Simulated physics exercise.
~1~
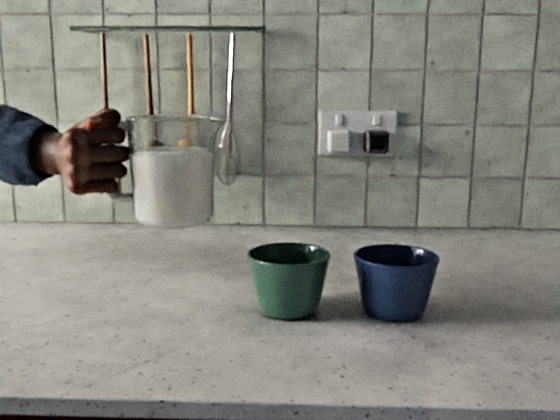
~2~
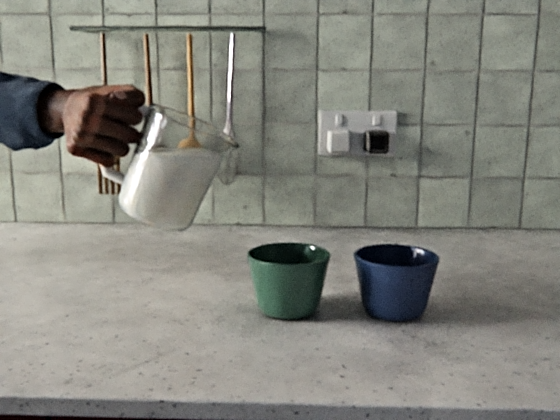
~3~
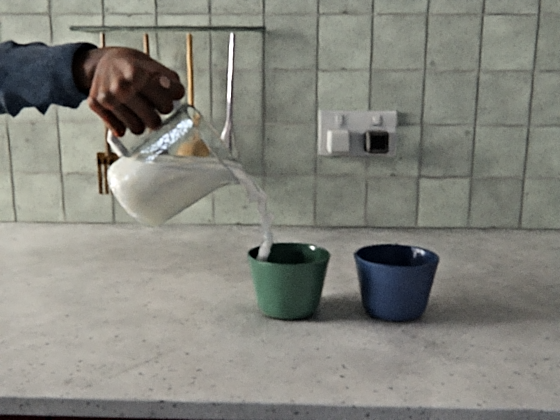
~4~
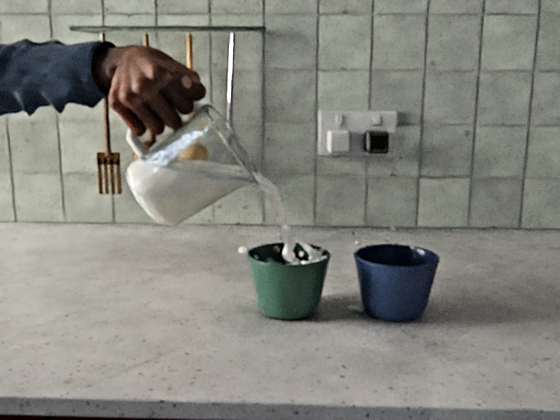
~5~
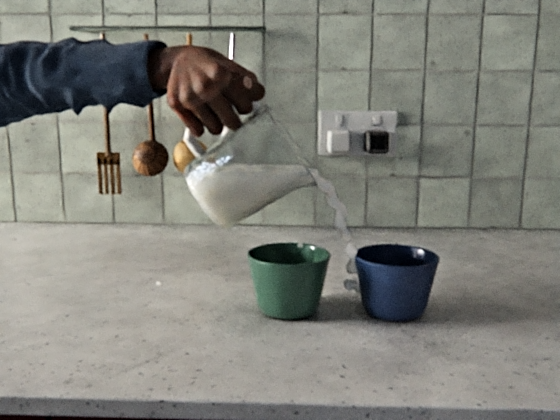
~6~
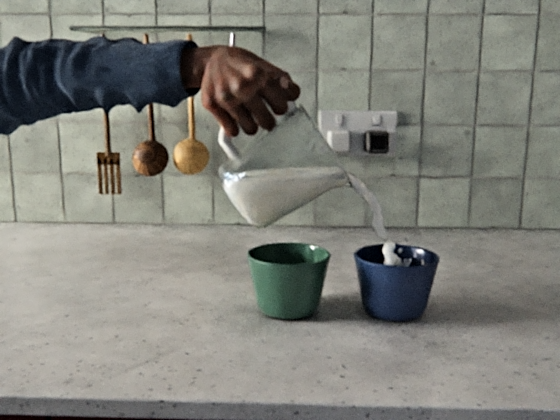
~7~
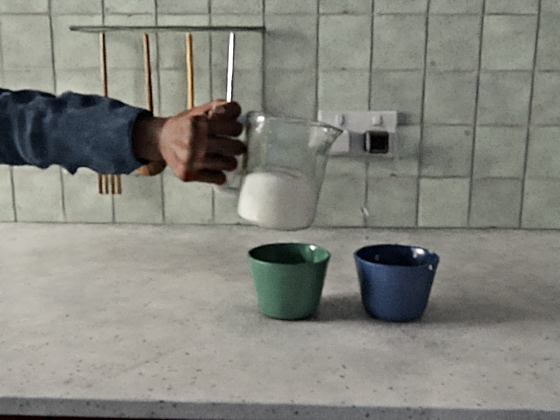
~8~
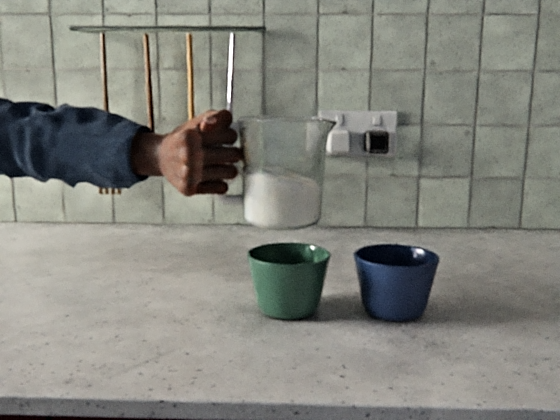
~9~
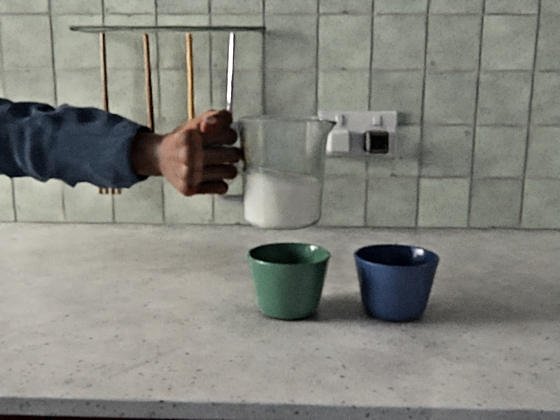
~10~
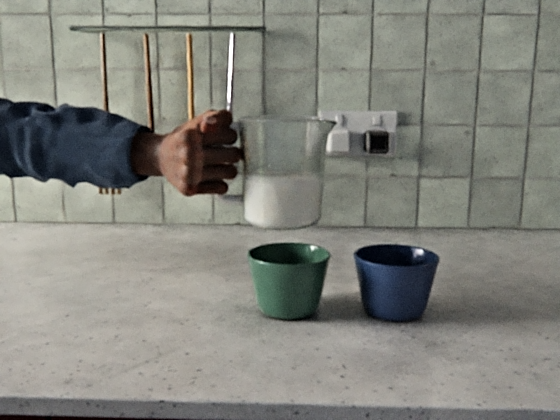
In this clip, a hand tips a glass pitcher of milk to the right and sweeps it over a green cup and then a blue cup on a worktop, pouring into each, before bringing it level, still partly full.
